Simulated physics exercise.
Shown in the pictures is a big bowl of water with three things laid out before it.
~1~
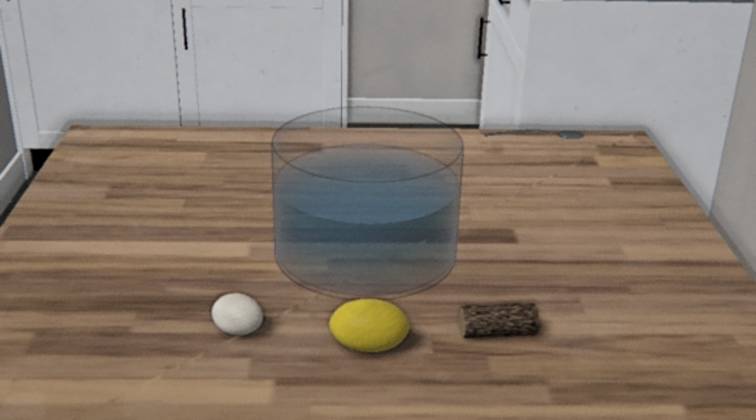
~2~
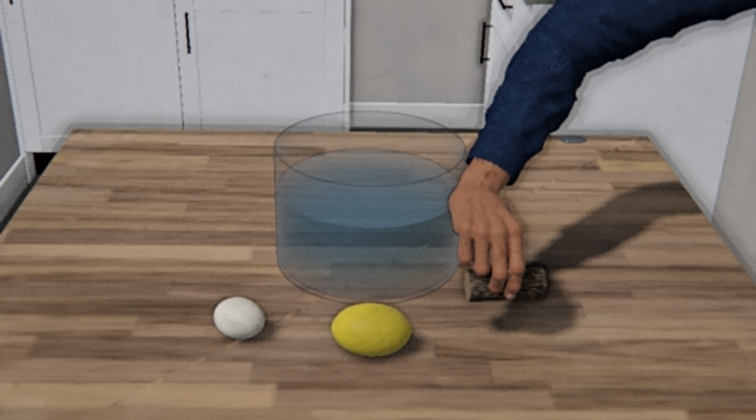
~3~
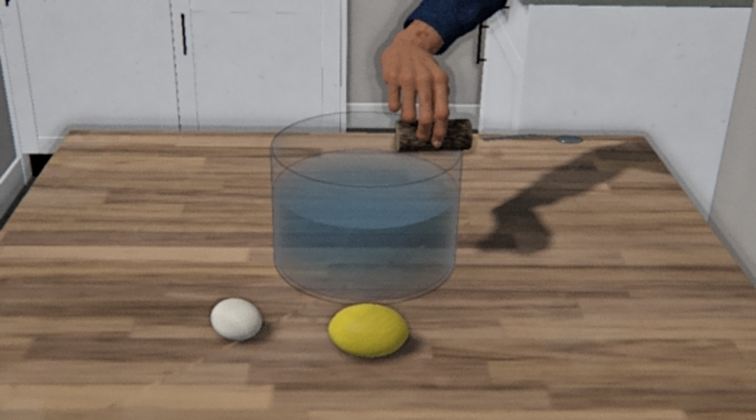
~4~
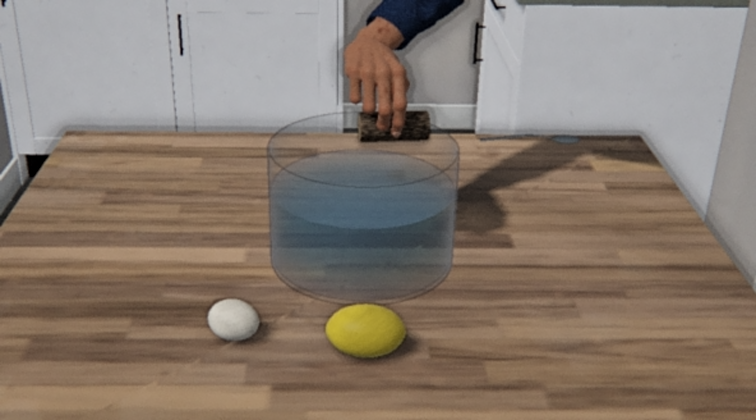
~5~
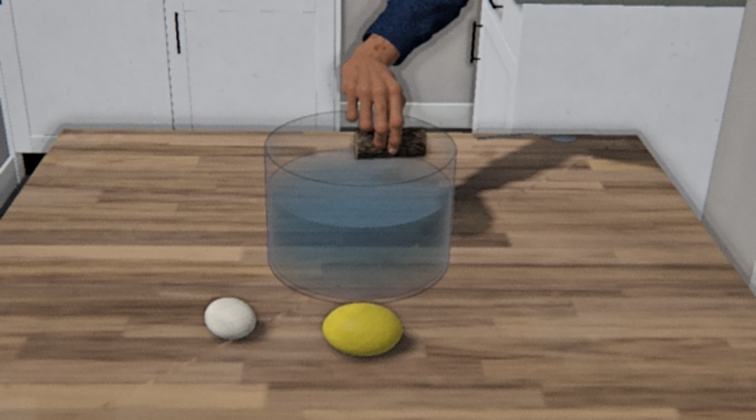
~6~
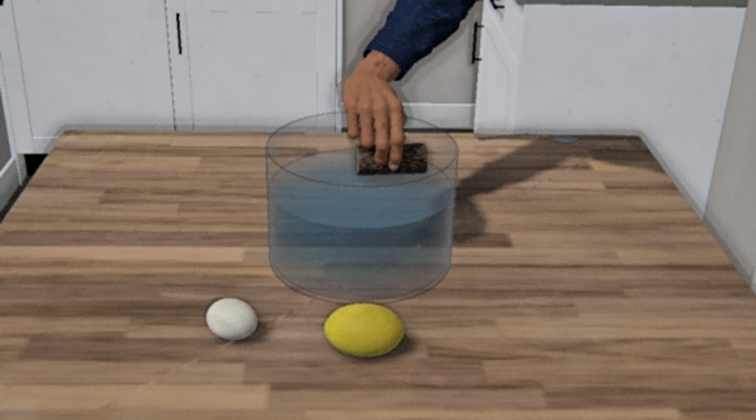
A hand picking up a piece of branch from beside a lemon and egg, carrying it over a big bowl and lowering it to just above the water.
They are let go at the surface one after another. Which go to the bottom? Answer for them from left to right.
Well, left won't stay up; middle won't go under; right won't go under.
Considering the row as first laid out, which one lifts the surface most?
My answer is the body in the centre.
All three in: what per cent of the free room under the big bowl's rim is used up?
Roughly 12 per cent.
Soon after, the piece of branch floats.
Later, the lemon floats.
In the end, the egg goes to the bottom; afloat, lemon and piece of branch.
